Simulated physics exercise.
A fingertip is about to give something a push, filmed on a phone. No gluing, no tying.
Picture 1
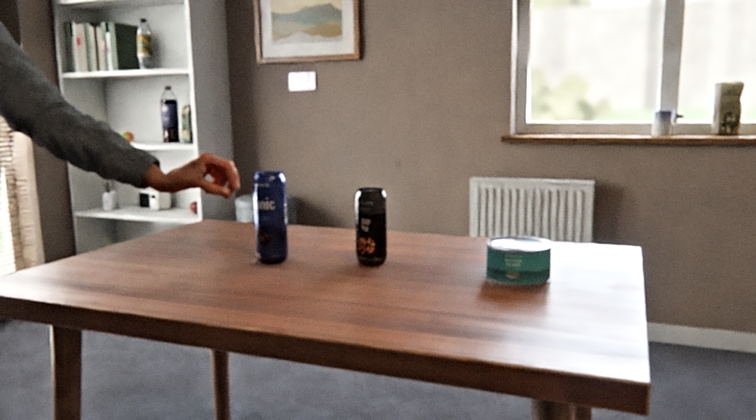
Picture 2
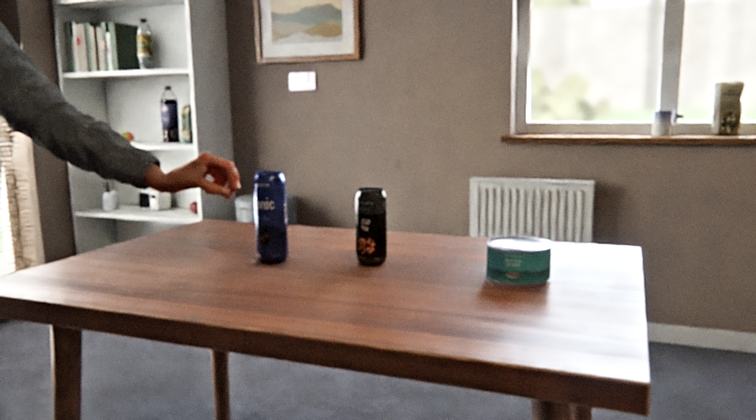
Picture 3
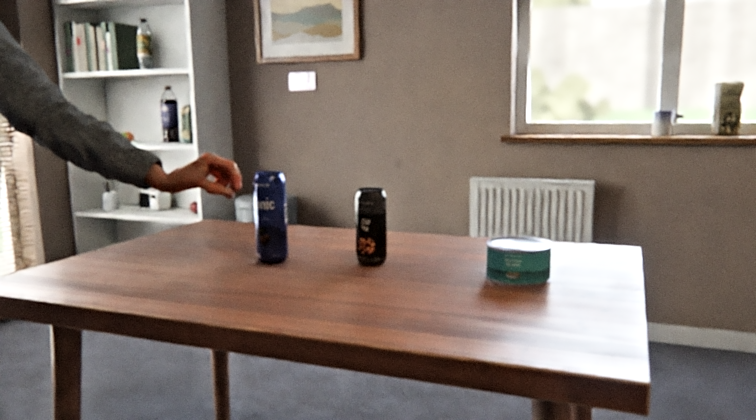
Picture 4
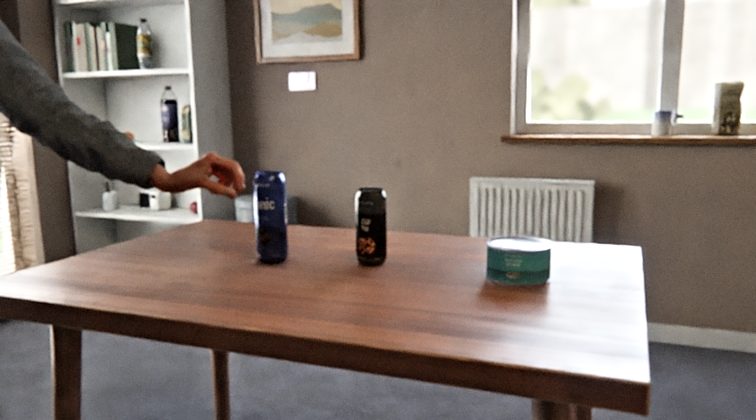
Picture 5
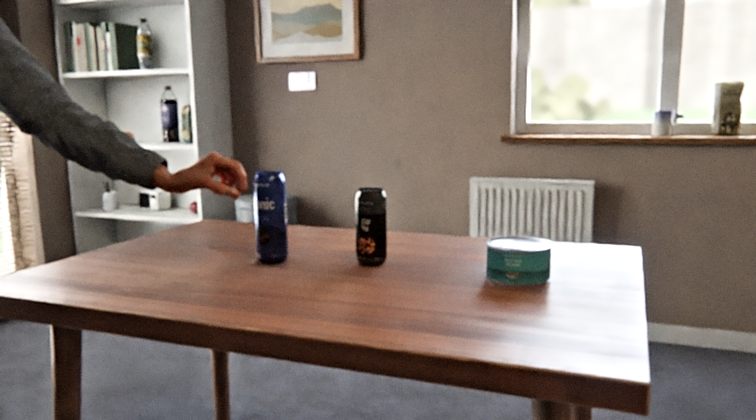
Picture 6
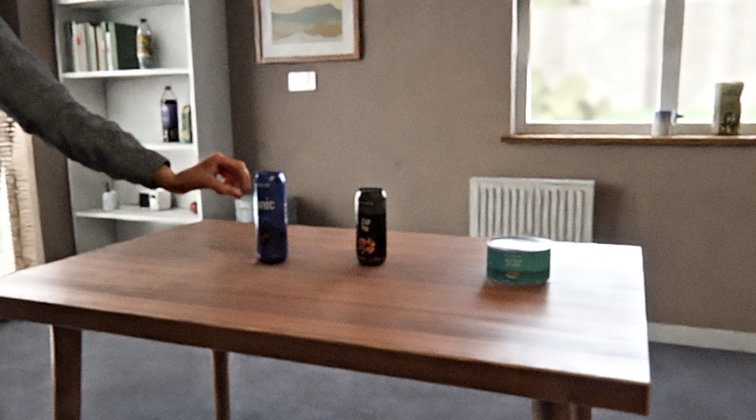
A hand edging slightly right beside a blue can on a wooden table, a black can and green tin staying still.
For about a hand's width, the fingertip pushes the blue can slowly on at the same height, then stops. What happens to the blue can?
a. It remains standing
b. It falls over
It falls over (b).
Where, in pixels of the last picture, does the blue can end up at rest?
Looks like it settles somewhere around (301, 266).
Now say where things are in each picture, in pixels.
In the first frame, blue can (271, 218).
In the second frame, blue can (271, 218).
In the third frame, blue can (271, 218).
In the fourth frame, blue can (271, 217).
In the fifth frame, blue can (271, 218).
In the sixth frame, blue can (271, 218).
Then, 0.80 s after the last picture, blue can tipped 19° from how it was near (284, 216).
Then, 1.20 s after the last picture, blue can tipped 75° from how it was near (316, 240).
Then, 1.40 s after the last picture, blue can on its side near (324, 256).
Then, 2.20 s after the last picture, blue can on its side near (307, 263).
At rest, tipped over on the table, blue can. Seen from the same camera at the end, blue can near (301, 266).
